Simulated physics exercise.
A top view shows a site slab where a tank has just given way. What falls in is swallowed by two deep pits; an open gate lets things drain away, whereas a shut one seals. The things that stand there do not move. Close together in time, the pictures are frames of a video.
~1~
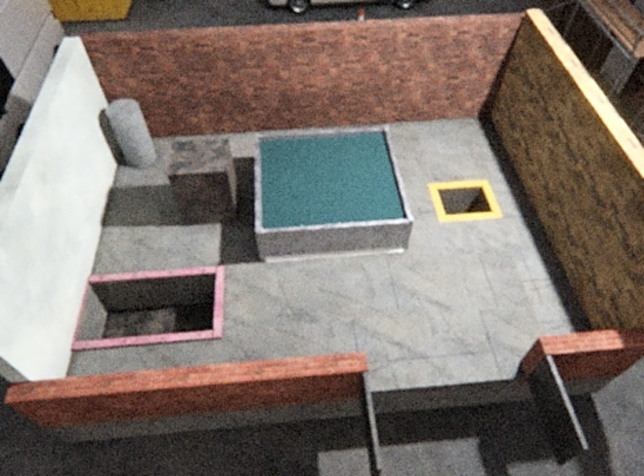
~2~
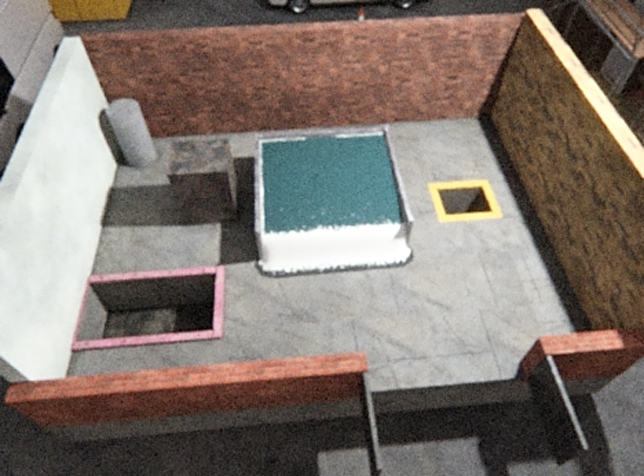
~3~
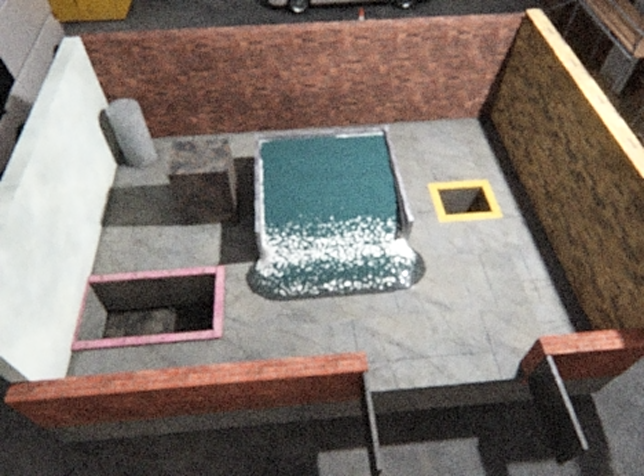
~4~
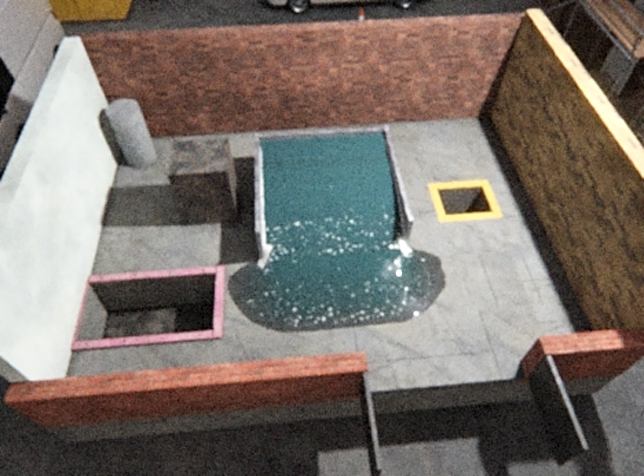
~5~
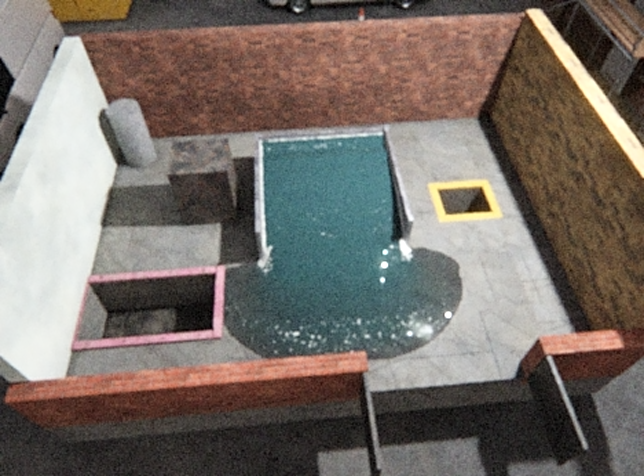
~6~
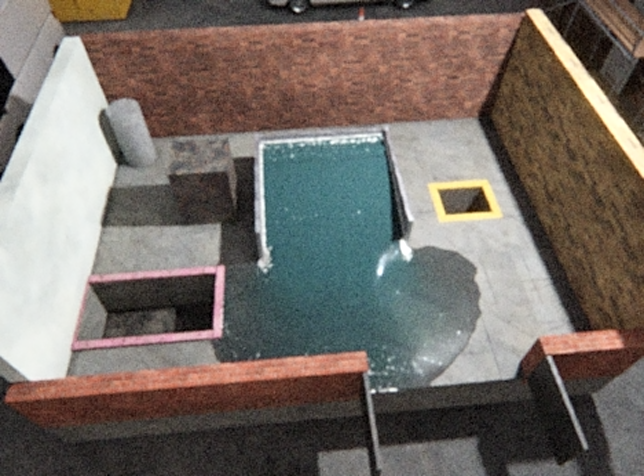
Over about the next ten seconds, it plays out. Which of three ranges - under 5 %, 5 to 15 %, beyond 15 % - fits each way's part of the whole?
For the gate, beyond 15 %; for the yellow pit, under 5 %; for the pink pit, beyond 15 %.
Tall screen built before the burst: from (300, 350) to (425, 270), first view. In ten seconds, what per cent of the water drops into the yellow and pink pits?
Yellow 4 %, pink 50 %.
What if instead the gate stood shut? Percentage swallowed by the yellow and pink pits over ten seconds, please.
The yellow pit takes 14 per cent and the pink pit 35 per cent.
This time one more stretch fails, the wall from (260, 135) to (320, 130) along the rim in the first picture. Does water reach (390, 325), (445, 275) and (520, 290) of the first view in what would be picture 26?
Result, in sequence: Untouched by the flood; untouched by the flood; untouched by the flood.
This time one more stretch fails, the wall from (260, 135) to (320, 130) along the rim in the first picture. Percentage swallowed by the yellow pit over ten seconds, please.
Approximate share, yellow: 10 in a hundred.
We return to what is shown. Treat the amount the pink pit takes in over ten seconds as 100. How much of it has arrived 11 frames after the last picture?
Estimated share: About 5 %.
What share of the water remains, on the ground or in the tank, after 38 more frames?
Near 40 percent, give or take.
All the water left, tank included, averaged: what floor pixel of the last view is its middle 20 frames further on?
Close to pixel (307, 289).
A moment on, water covers 30 % of the floor; the gate 5 %, the yellow pit 0 %, the pink pit 0 %.
Next, water covers 35 % of the floor; the gate 16 %, the yellow pit 0 %, the pink pit 1 %.
Then, water covers 40 % of the floor; the gate 29 %, the yellow pit 0 %, the pink pit 9 %.
Later, water covers 50 % of the floor; the gate 38 %, the yellow pit 0 %, the pink pit 21 %.
In the end, water covers 65 % of the floor; the gate 42 %, the yellow pit 2 %, the pink pit 27 %.
